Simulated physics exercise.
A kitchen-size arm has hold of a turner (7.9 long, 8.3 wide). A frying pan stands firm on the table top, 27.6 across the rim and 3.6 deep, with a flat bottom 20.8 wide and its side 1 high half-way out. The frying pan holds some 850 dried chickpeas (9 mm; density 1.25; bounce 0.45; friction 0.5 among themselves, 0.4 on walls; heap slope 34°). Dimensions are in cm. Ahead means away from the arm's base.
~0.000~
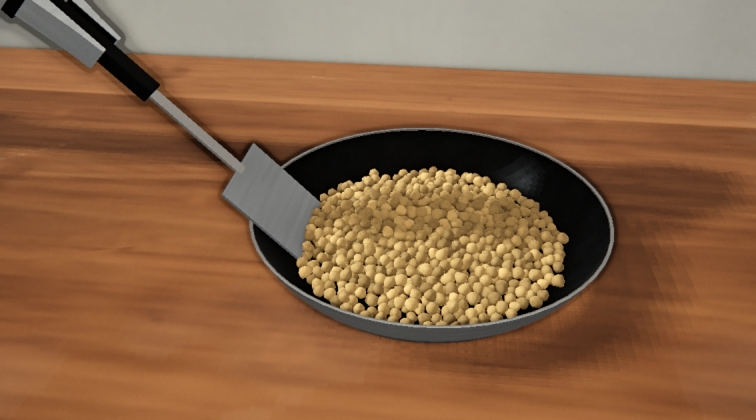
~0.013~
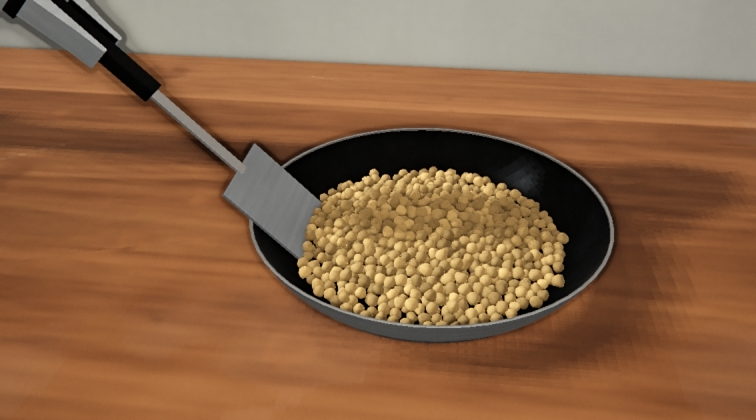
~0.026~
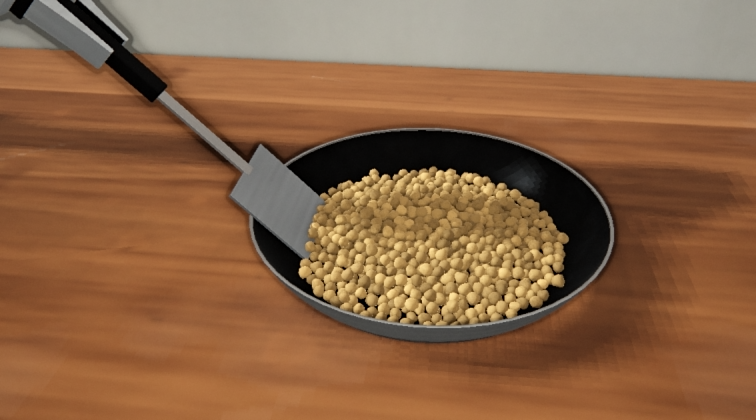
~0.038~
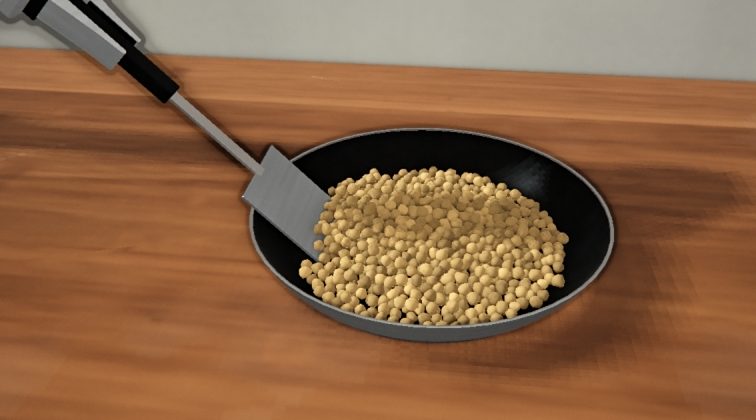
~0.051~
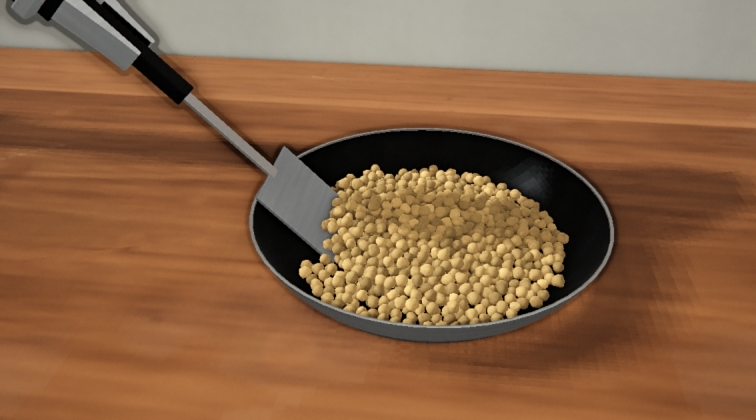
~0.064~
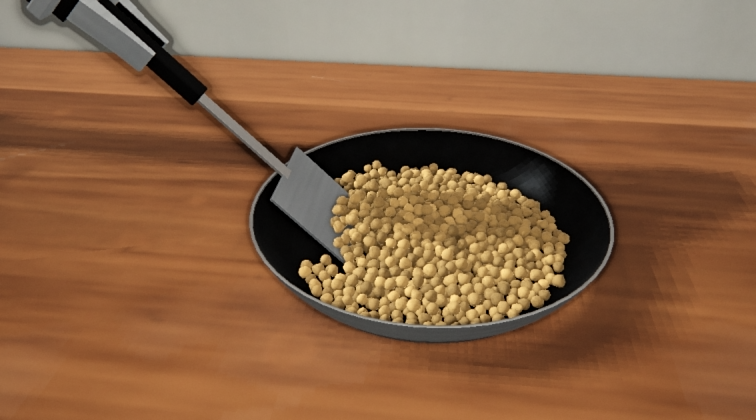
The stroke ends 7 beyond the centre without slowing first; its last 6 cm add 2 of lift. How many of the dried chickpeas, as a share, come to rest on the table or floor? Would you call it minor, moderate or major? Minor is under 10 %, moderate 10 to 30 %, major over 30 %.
I would call it minor.
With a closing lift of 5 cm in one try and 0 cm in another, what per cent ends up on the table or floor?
10 and 5 %.
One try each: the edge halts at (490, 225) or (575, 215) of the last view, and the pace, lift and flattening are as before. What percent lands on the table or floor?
Roughly 0 and 30 per cent.
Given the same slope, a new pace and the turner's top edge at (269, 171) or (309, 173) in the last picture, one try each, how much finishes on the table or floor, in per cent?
Estimates: About 0 %, about 15 %.
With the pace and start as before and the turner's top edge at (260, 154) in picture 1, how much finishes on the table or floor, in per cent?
5 percent or so.
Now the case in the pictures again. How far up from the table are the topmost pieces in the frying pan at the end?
Top of the heap: Roughly 5.0 cm above the table top.
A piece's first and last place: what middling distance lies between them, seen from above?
Near 4 cm, measured level.
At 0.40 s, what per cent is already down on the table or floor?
Around 5 percent.
By 0.12 s, sloping 45°, highest piece 5 above the table; 848 in the frying pan.
By 0.17 s, sloping 45°, highest piece 6 above the table; 848 in the frying pan.
By 0.40 s, sloping 45°, highest piece 5 above the table; 810 in the frying pan, 37 on the table or floor, 1 on the blade or in flight.
By 1.45 s, sloping 45°, highest piece 5 above the table; 806 in the frying pan, 42 on the table or floor.
Final count, 806 in the frying pan, 42 on the table or floor. That is 5 % on the table or floor.
